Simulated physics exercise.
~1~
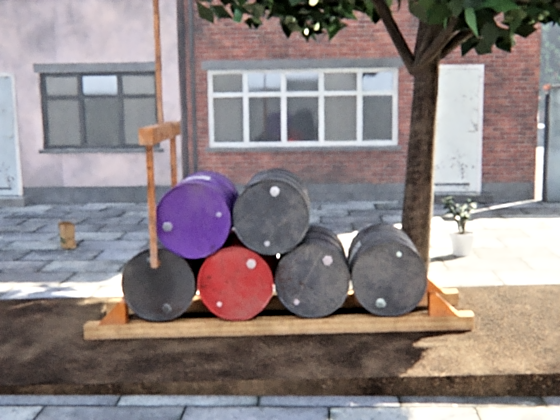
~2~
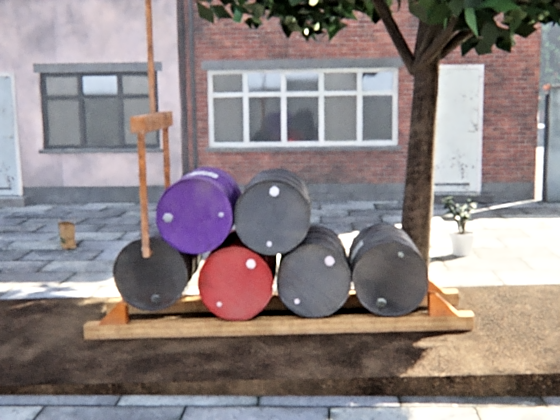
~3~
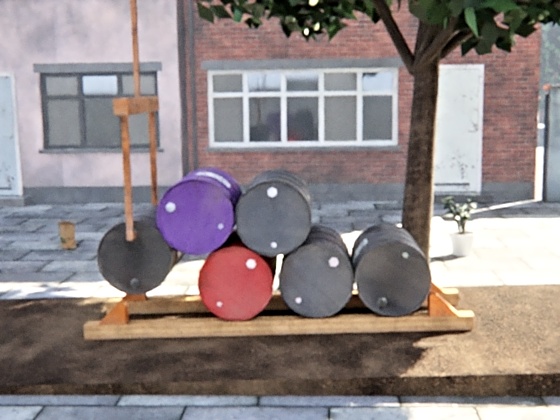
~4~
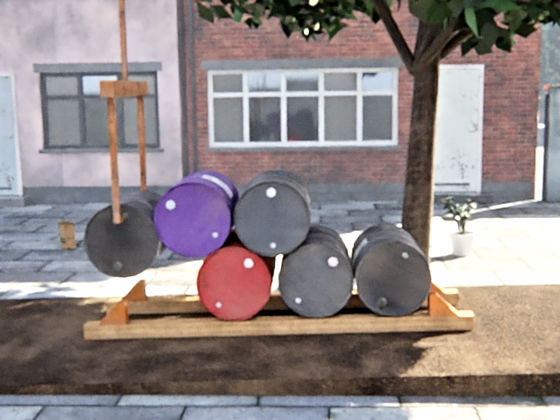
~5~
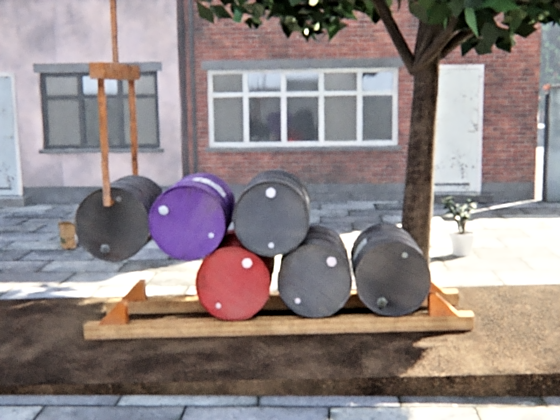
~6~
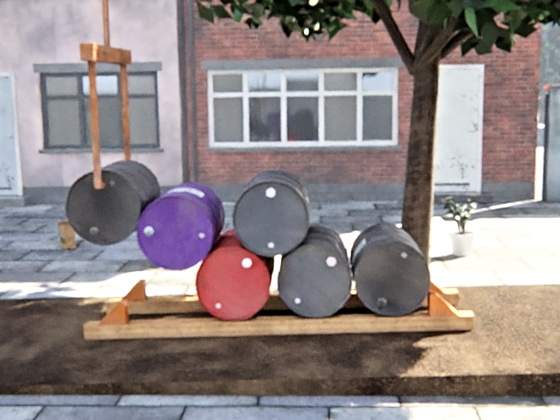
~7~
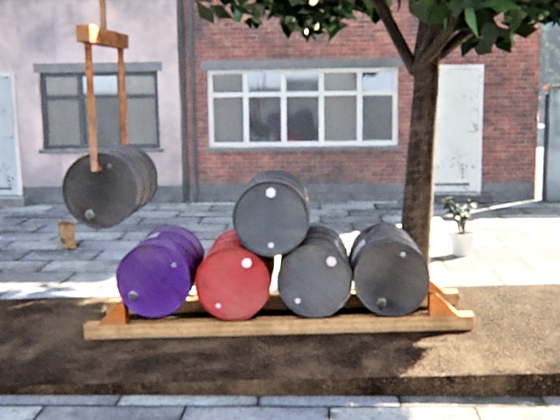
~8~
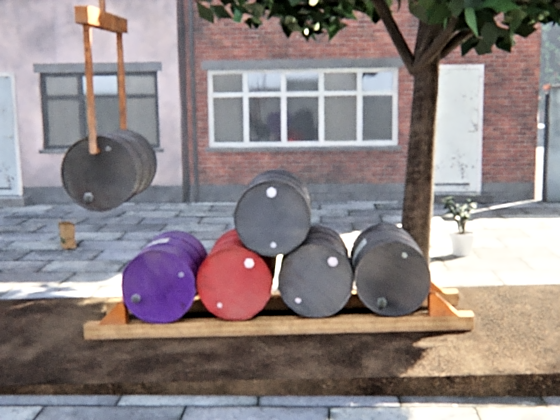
Black barrel rising leftwards from the bottom of a stack on a hanging beam, purple barrel dropping into its place beside the red one.
